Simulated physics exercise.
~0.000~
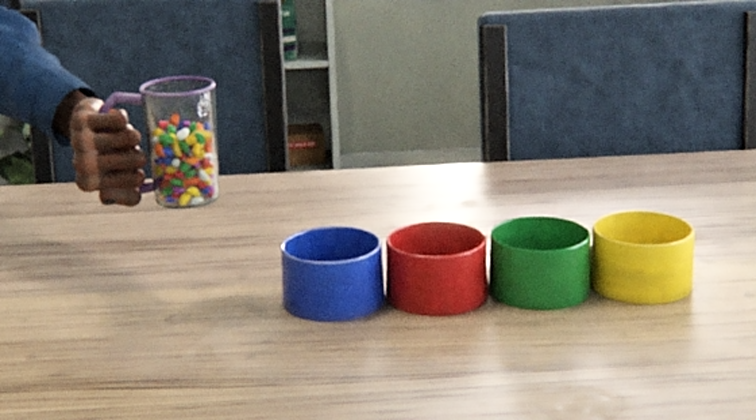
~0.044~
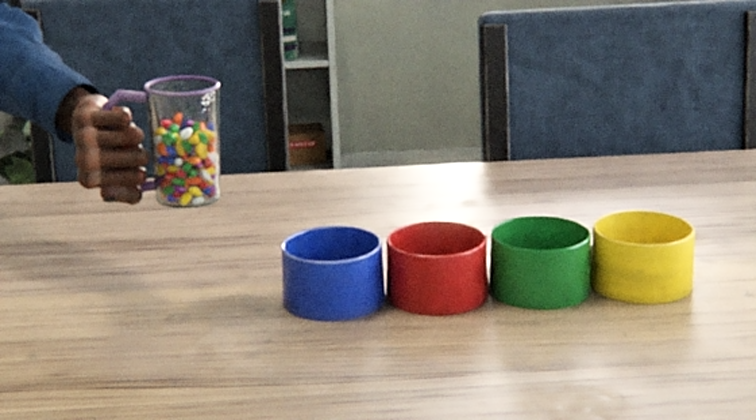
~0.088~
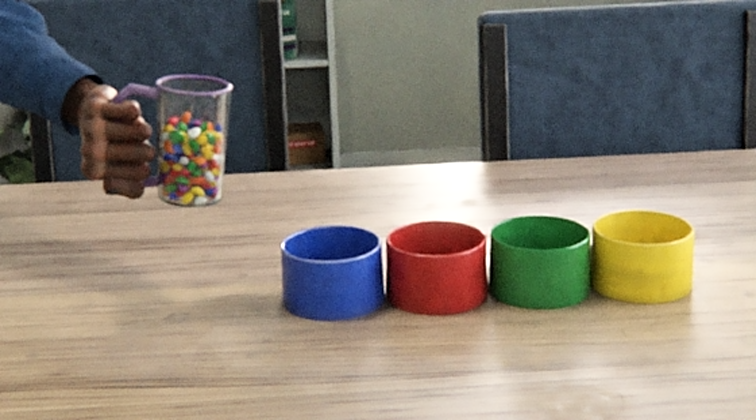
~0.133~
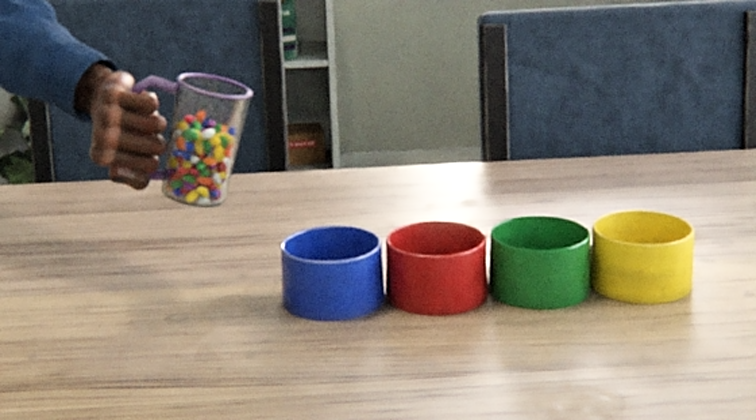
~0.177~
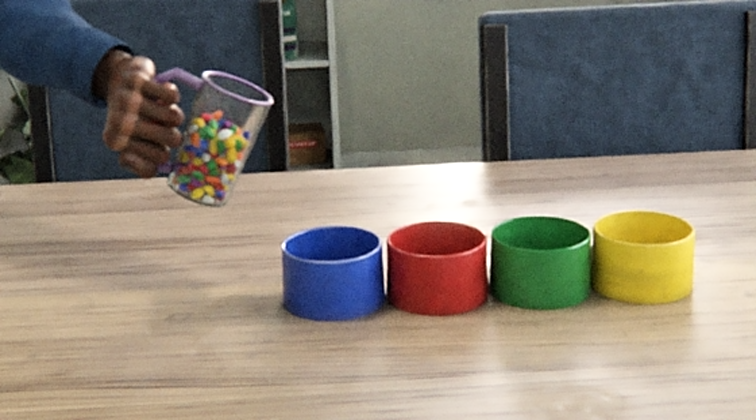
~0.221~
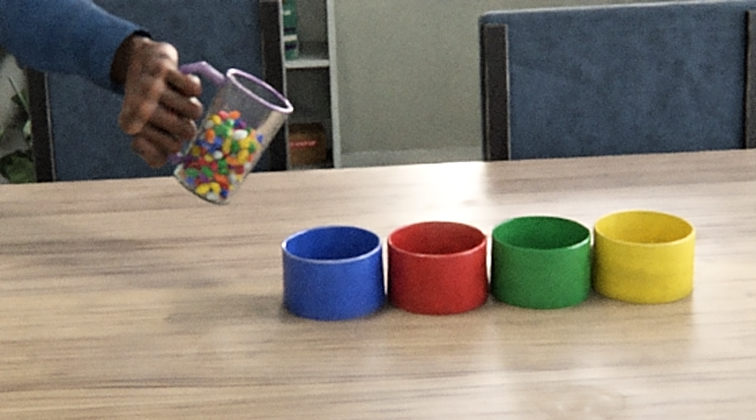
In the video, a hand holds a clear cup of colourful jelly beans above a wooden table, then moves it slightly right while tilting it rightward, as blue, red, green and yellow dishes sit still in a row.
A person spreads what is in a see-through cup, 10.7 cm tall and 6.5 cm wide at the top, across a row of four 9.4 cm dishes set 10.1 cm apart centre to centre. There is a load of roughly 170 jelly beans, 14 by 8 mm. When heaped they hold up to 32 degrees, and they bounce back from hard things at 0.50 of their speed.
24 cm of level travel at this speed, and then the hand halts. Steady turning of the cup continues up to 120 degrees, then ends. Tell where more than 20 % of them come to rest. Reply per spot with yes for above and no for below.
Red dish: Yes, above. Blue dish: No, below. Green dish: Yes, above. Yellow dish: No, below. Counter: No, below.
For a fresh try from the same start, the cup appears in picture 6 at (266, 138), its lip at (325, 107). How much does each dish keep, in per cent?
Dish by dish: Red 0 per cent, blue 0 per cent, green 100 per cent, yellow 0 per cent.
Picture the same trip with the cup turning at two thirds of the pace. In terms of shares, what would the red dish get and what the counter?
In that case I'd put red at 0 and the counter at 0.
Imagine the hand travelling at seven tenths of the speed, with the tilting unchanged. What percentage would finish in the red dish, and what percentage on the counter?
Shares - red 90, counter 0.
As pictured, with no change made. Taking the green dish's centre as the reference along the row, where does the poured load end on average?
Roughly 3 cm to the left.
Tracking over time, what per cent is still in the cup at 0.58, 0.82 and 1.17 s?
Series: 100 / 50 / 0 per cent.
After 0.58 s, tilt 109 degrees; cup holds 100 %.
Then, at 0.82 s, tilt 120 degrees; cup holds 50 %, red 40 %.
After 1.17 s, tilt 120 degrees; cup holds 0 %, red 35 %, green 60 %.
By 1.7 s all is still; red 35 %, blue 0 %, green 60 %, yellow 0 %, counter 5 %.
